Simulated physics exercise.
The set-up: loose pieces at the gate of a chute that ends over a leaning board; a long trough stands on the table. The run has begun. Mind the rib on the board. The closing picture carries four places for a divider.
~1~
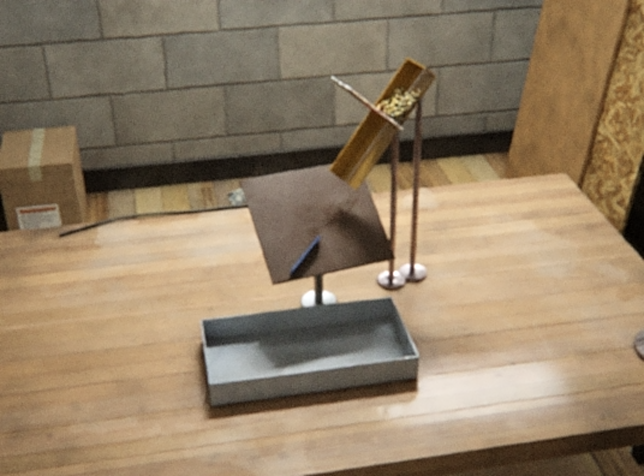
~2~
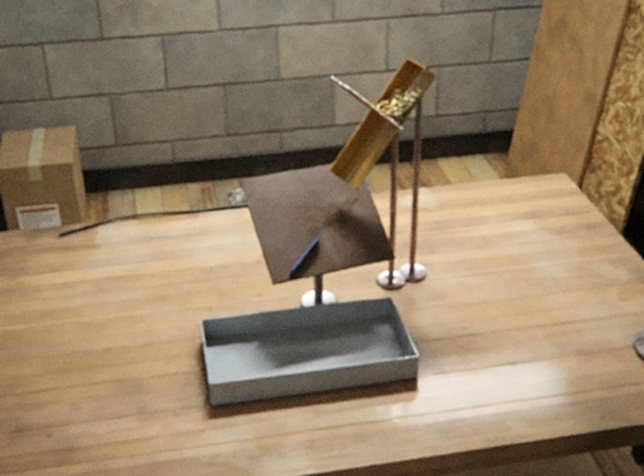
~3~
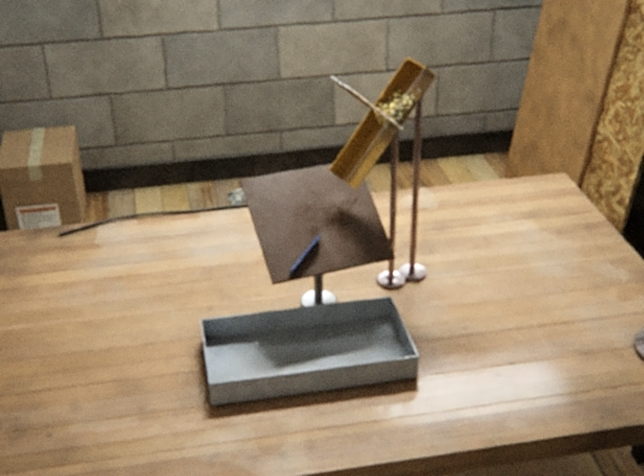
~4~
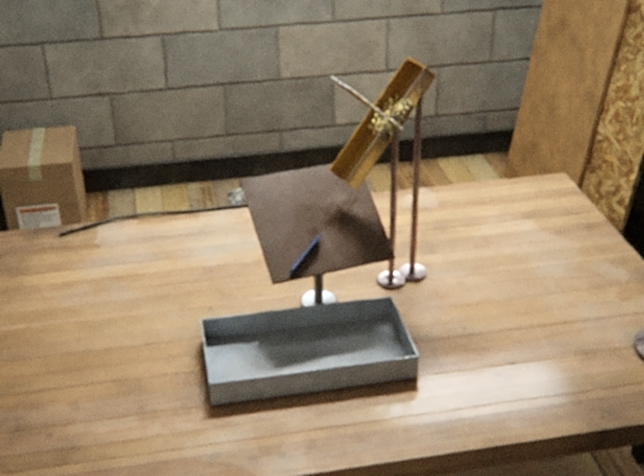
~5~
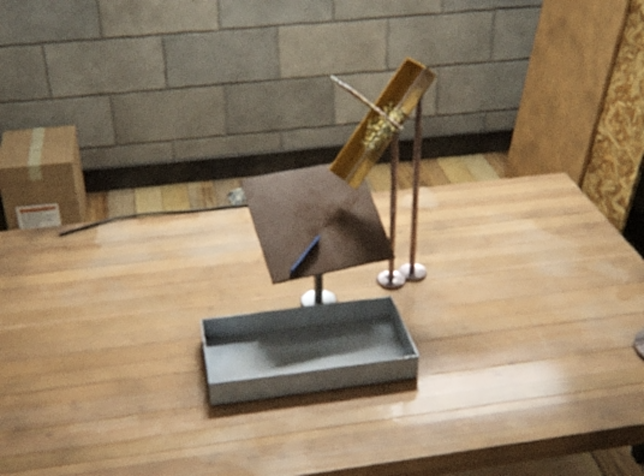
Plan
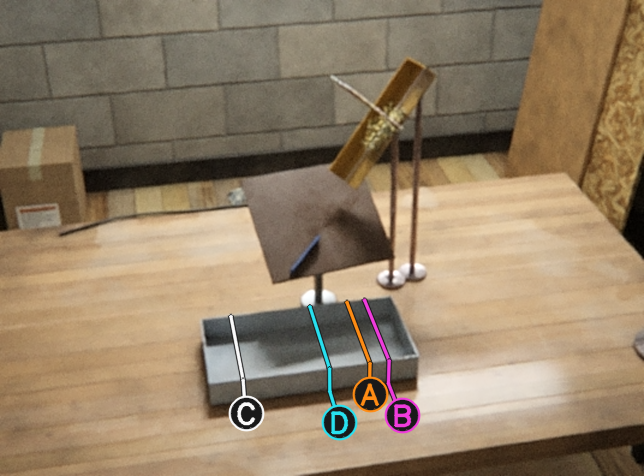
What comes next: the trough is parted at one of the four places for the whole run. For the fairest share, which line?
Choose D.
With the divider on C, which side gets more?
The right side.
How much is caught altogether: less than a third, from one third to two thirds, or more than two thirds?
More than two thirds.
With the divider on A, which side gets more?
Left.
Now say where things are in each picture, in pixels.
Load behind the gate at (397, 107), soya beans; lip of the chute at (348, 184), sloping steeply, in the first picture.
Middle of the board at (317, 219), tilted fairly steeply; middle of its low edge at (336, 271); of its high edge at (300, 169), in the second picture.
Front corners of the trough at (210, 383) and (418, 356), empty; front of the load at (386, 126), in the third picture.
Middle of the load at (388, 119); its front at (380, 139), about a quarter of the way to the lip; rib from (319, 236) to (292, 270), in the fourth picture.
Middle of the load at (381, 130); its front at (370, 154), about half of the way to the lip, in the fifth picture.
On the marked copy, line A crosses the front rim at (369, 362); line B crosses the front rim at (388, 360); line C crosses the front rim at (242, 379); line D crosses the front rim at (329, 367).
With A, of what is caught, nearly all on the left of the divider, a small part on the right.
With B, of what is caught, nearly all on the left of the divider, a stray few on the right.
With C, of what is caught, a stray few on the left of the divider, nearly all on the right.
With D, of what is caught, about half on the left of the divider, about half on the right.
